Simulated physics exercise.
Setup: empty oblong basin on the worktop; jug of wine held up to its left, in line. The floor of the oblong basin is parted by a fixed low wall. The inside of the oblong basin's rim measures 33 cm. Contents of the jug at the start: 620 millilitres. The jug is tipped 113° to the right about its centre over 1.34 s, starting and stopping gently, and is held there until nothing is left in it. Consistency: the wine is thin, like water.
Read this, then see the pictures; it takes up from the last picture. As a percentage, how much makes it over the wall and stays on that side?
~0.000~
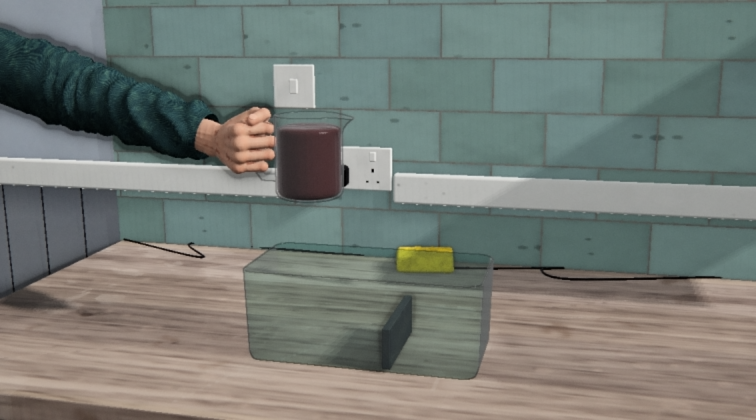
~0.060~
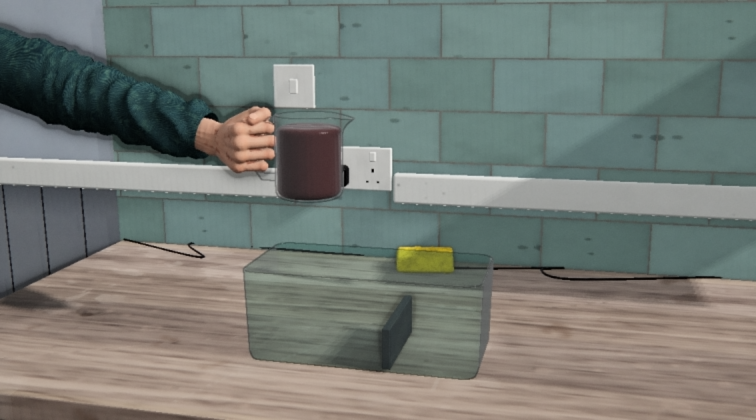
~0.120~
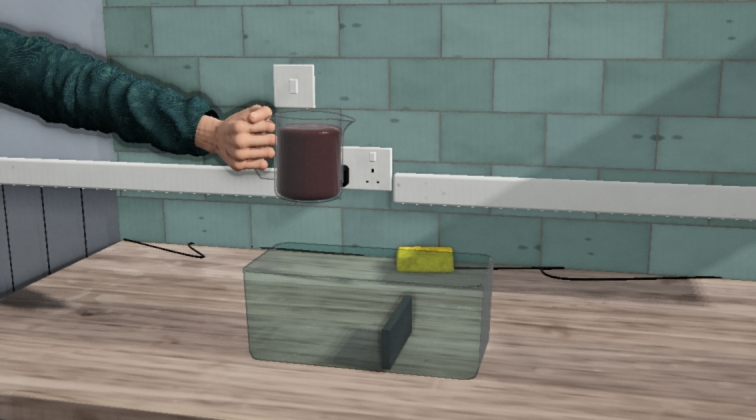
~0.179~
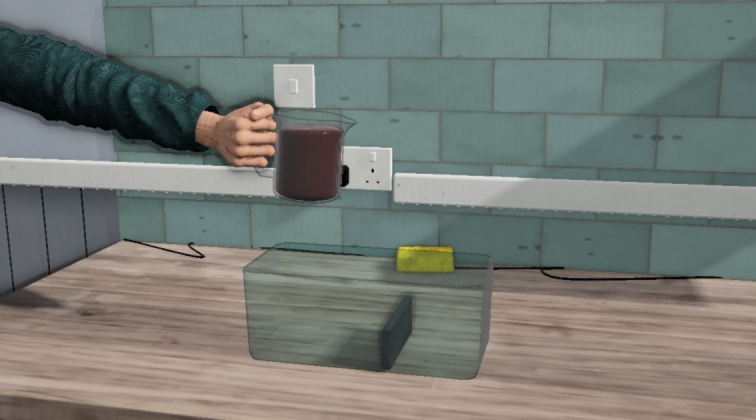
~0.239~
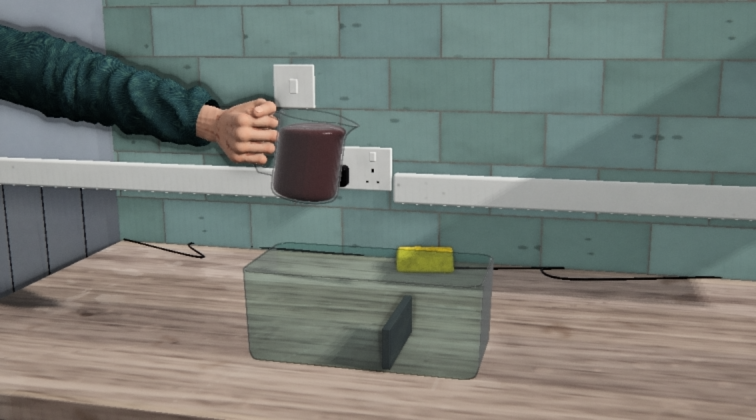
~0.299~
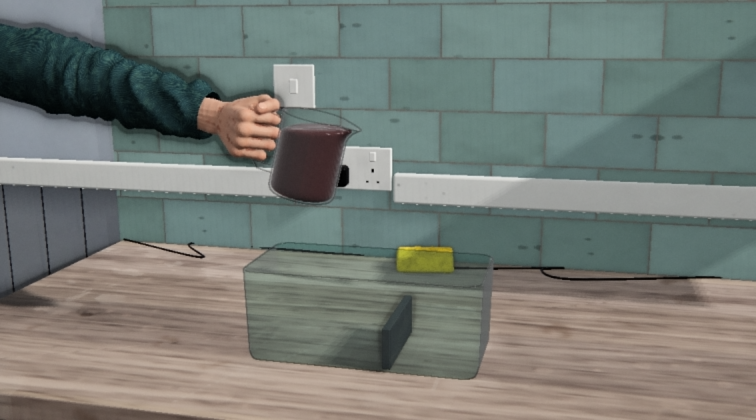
Some 64 per cent makes it over and stays.
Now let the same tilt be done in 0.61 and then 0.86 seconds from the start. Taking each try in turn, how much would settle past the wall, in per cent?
Try 1: Approx. 45 %; try 2: Approx. 55 %.
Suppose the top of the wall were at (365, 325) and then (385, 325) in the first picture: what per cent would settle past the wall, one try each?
Some 90 in a hundred, then some 85 in a hundred.
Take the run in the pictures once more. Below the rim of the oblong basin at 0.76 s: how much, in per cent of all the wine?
Roughly 7 percent of it.
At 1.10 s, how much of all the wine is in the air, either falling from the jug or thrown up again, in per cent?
Around 18 percent of it is airborne.
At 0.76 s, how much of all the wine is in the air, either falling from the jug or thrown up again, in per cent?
At that moment, about 14 percent.
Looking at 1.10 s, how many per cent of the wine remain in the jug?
Roughly 22 percent remains.
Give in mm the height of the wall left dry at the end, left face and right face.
Noted: Left near 52 mm, right near 36 mm.
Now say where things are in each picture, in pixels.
In the first picture, tilt 0°; pouring edge (354, 117); surface from (280, 126) to (342, 128); the oblong basin's rim runs from (261, 257) to (488, 272); the wall's top is at (398, 313).
In the second picture, tilt 1°; pouring edge (354, 118); surface from (280, 126) to (342, 128).
In the third picture, tilt 2°; pouring edge (356, 119); surface from (281, 126) to (343, 128).
In the fourth picture, tilt 5°; pouring edge (357, 122); surface from (282, 127) to (345, 129).
In the fifth picture, tilt 9°; pouring edge (359, 125); surface from (283, 127) to (347, 129).
In the sixth picture, tilt 13°; pouring edge (362, 130); surface from (284, 127) to (352, 130).
By 0.76 s the tilt is 68° and 78 per cent is still to pour, 0 is left of the wall and 6 right of it.
By 1.10 s the tilt is 104° and 22 per cent is still to pour, 8 is left of the wall and 53 right of it.
By 1.46 s the tilt is 113° and 0 per cent is still to pour, 34 is left of the wall and 64 right of it.
By 1.84 s the tilt is 113° and 0 per cent is still to pour, 35 is left of the wall and 64 right of it.
At rest 35 per cent lies left of the wall, 64 right of it and 1 outside.
